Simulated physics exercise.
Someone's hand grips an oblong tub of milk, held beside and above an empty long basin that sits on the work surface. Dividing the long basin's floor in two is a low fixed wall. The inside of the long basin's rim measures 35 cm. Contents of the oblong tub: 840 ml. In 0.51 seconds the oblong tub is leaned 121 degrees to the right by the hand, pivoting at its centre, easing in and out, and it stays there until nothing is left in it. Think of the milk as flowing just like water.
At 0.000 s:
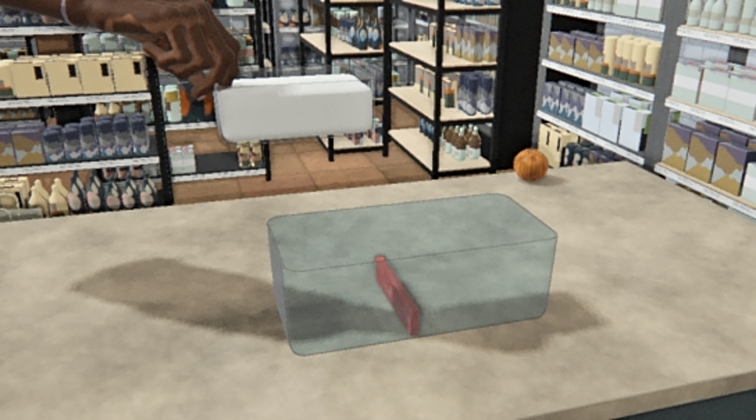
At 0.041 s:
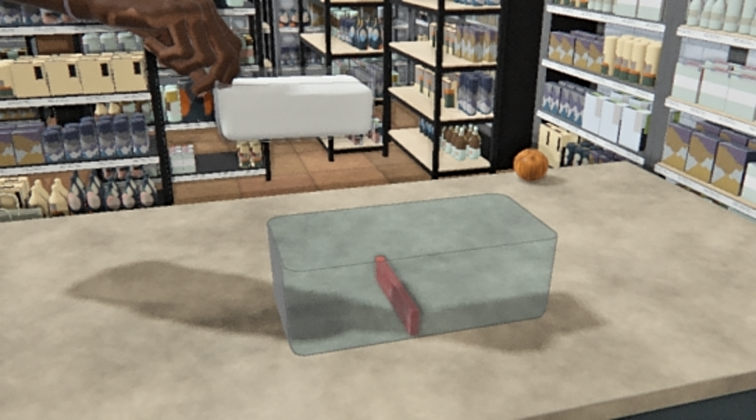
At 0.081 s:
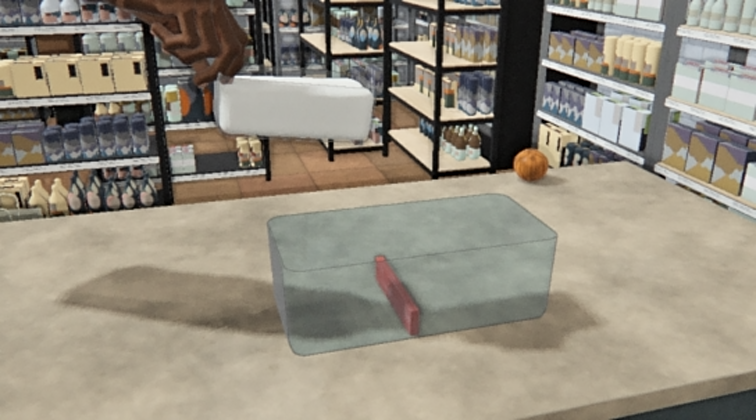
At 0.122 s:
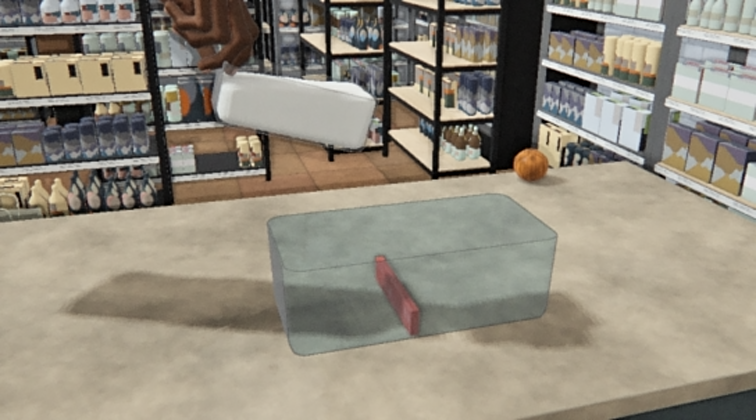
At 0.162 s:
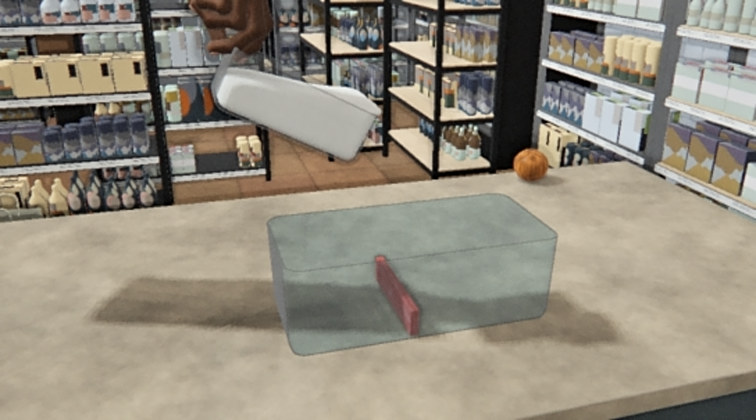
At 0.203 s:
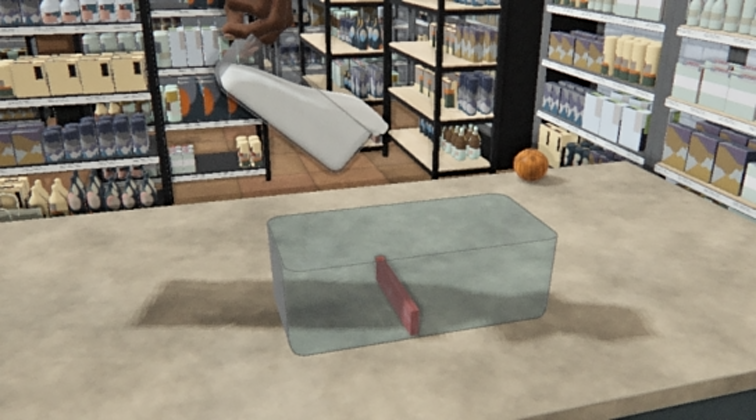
At the start, a hand holds a white oblong tub level above and beside a clear, empty long basin with a red dividing wall, on a shop counter. The hand leans the tub to the right, barely at first, then steeply, and a little milk passes over its lowered right rim.
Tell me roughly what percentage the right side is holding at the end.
At the end it holds about 53 per cent.
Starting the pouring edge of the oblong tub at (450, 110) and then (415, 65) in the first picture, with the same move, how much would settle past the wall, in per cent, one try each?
Around 80 per cent first, around 65 per cent next.
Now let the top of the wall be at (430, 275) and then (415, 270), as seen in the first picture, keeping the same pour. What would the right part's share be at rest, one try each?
Respectively close to 10 and 20 %.
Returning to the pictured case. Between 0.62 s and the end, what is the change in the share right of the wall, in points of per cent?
It goes higher by about 2 %.
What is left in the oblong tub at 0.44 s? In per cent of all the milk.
Still held: Roughly 10 % of the total.
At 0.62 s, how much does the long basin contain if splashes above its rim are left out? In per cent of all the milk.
About 84 %.
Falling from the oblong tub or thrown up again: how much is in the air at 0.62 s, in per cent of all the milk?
Estimated airborne part: Roughly 14 per cent.
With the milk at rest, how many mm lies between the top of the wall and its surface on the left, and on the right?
About 22 mm left, about 22 mm right.
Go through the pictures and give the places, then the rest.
In the first picture, it leans 0°; its right rim is at (365, 73); the milk meets the walls at (217, 89) and (362, 81); the long basin's rim runs from (275, 245) to (530, 215); the wall's top is at (396, 283).
In the second picture, it leans 2°; its right rim is at (366, 76); the milk meets the walls at (217, 88) and (362, 82).
In the third picture, it leans 7°; its right rim is at (367, 83); the milk meets the walls at (218, 84) and (364, 86).
In the fourth picture, it leans 16°; its right rim is at (369, 94); the milk meets the walls at (220, 81) and (366, 90).
In the fifth picture, it leans 28°; its right rim is at (368, 109); the milk meets the walls at (221, 76) and (357, 99); 4 per cent is over the edge.
In the sixth picture, it leans 41°; its right rim is at (363, 127); the milk meets the walls at (219, 69) and (340, 102); 11 per cent is over the edge.
By 0.44 s the tilt is 116° and 10 per cent is still to pour, 17 is left of the wall and 42 right of it.
By 0.62 s the tilt is 121° and 1 per cent is still to pour, 33 is left of the wall and 50 right of it.
By 0.81 s the tilt is 121° and 0 per cent is still to pour, 39 is left of the wall and 52 right of it.
By 1.01 s the tilt is 121° and 0 per cent is still to pour, 42 is left of the wall and 54 right of it.
At rest 43 per cent lies left of the wall, 53 right of it and 4 outside.
